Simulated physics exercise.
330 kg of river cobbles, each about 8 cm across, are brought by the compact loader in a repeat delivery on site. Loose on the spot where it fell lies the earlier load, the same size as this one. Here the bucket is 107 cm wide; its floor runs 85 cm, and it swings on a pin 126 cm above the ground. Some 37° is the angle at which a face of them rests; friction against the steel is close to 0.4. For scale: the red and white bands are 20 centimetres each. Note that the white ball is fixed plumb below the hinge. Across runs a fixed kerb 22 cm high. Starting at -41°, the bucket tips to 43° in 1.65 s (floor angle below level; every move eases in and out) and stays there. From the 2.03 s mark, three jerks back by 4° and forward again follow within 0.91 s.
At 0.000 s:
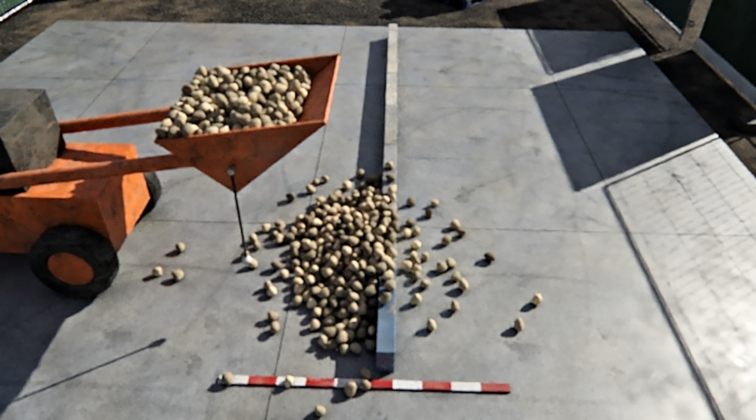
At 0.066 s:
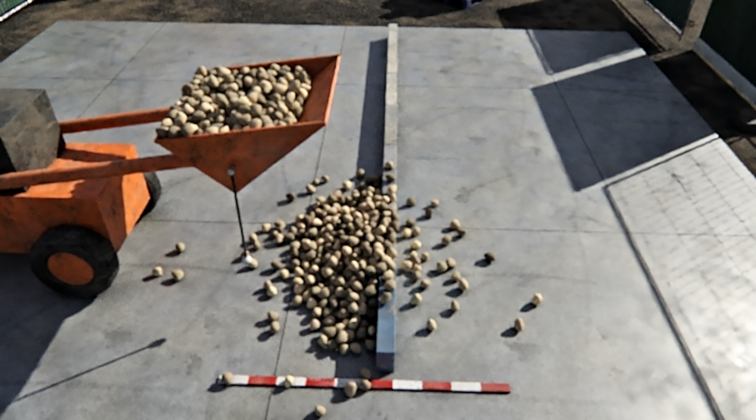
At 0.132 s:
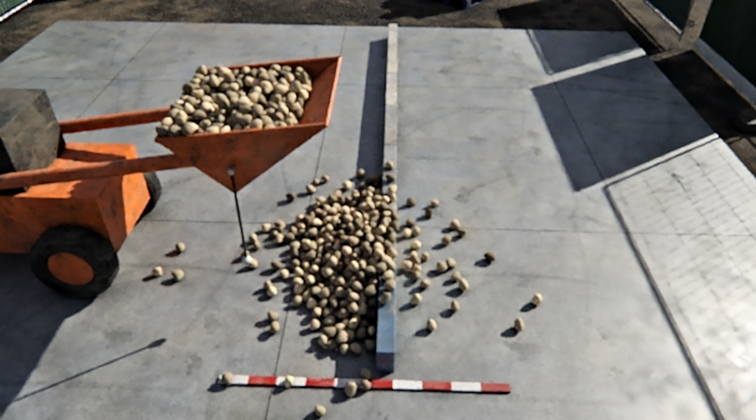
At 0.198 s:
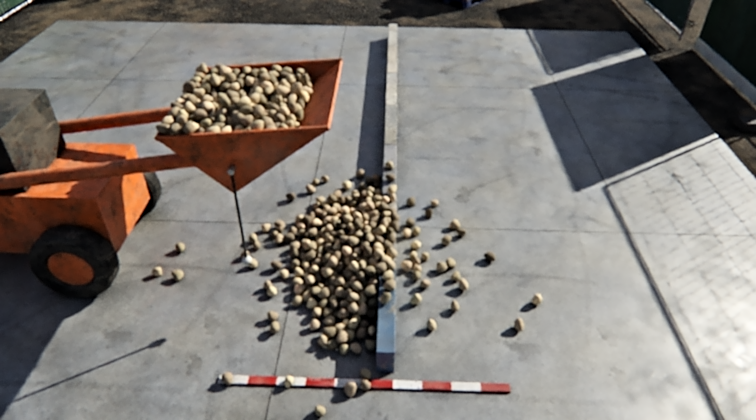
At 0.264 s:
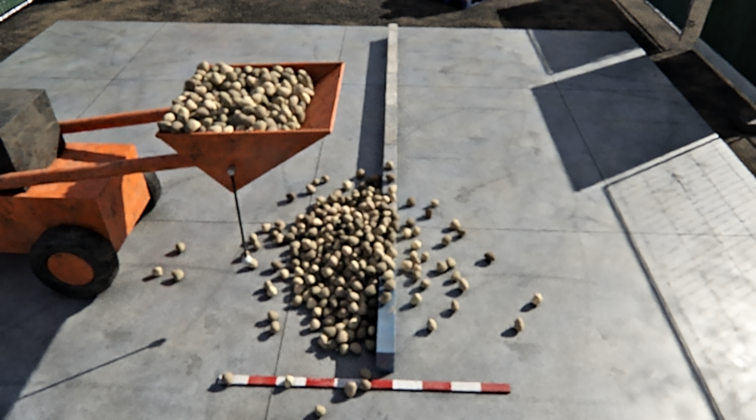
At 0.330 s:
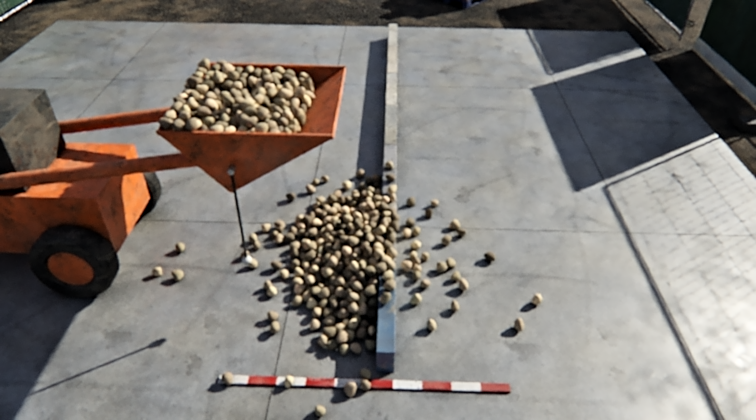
On a sunlit concrete yard, an orange machine holds a raised bucket heaped with pale round stones beside an earlier pile lying against a long kerb. At first almost nothing moves; then the bucket slowly tilts slightly, its right lip lowering, and the stones shift a little while the pile below stays still.
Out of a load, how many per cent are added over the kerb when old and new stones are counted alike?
Around 19 per cent.
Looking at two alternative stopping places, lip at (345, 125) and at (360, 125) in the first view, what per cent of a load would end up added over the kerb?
Case one about 35 %, case two about 55 %.
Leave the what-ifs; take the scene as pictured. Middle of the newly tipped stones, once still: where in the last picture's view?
The middle lies near (349, 242) in the last picture.
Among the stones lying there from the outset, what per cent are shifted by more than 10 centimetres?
Close to 10 in a hundred of them.
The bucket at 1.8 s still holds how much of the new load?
Held: Around 20 % of the load.
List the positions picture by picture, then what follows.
The first frame shows lip at (325, 123), floor tilted -41°, highest stones at (258, 82). The earlier load is highest near (374, 239), 29 cm above ground level, 93 % on this side of the kerb, 6 % over the kerb.
In the second frame, the bucket is at -41°, its lip at (326, 123); the top of the load is at (258, 82); the stones move at 0.0 m/s on average.
The third frame shows lip at (327, 125), floor tilted -39°, highest stones at (250, 81); the stones move at 0.1 m/s on average.
The fourth frame shows lip at (329, 128), floor tilted -38°, highest stones at (235, 79); the stones move at 0.1 m/s on average.
The fifth frame shows lip at (331, 132), floor tilted -35°, highest stones at (218, 79); the stones move at 0.2 m/s on average.
The sixth frame shows lip at (333, 137), floor tilted -32°, highest stones at (210, 76); the stones move at 0.2 m/s on average.
After 1.2 s the floor is at 30°; in per cent of one load, 99 in the bucket, 95 on this side of the kerb, 6 over the kerb; the foremost stones are at (479, 273).
After 1.8 s the floor is at 43°; in per cent of one load, 21 in the bucket, 170 on this side of the kerb, 9 over the kerb; the foremost stones are at (479, 273).
After 3.4 s the floor is at 43°; in per cent of one load, 0 in the bucket, 175 on this side of the kerb, 25 over the kerb; the foremost stones are at (514, 265).
After 5.9 s the floor is at 43°; in per cent of one load, 0 in the bucket, 175 on this side of the kerb, 25 over the kerb; the foremost stones are at (514, 265). Net gain over the kerb, 19.
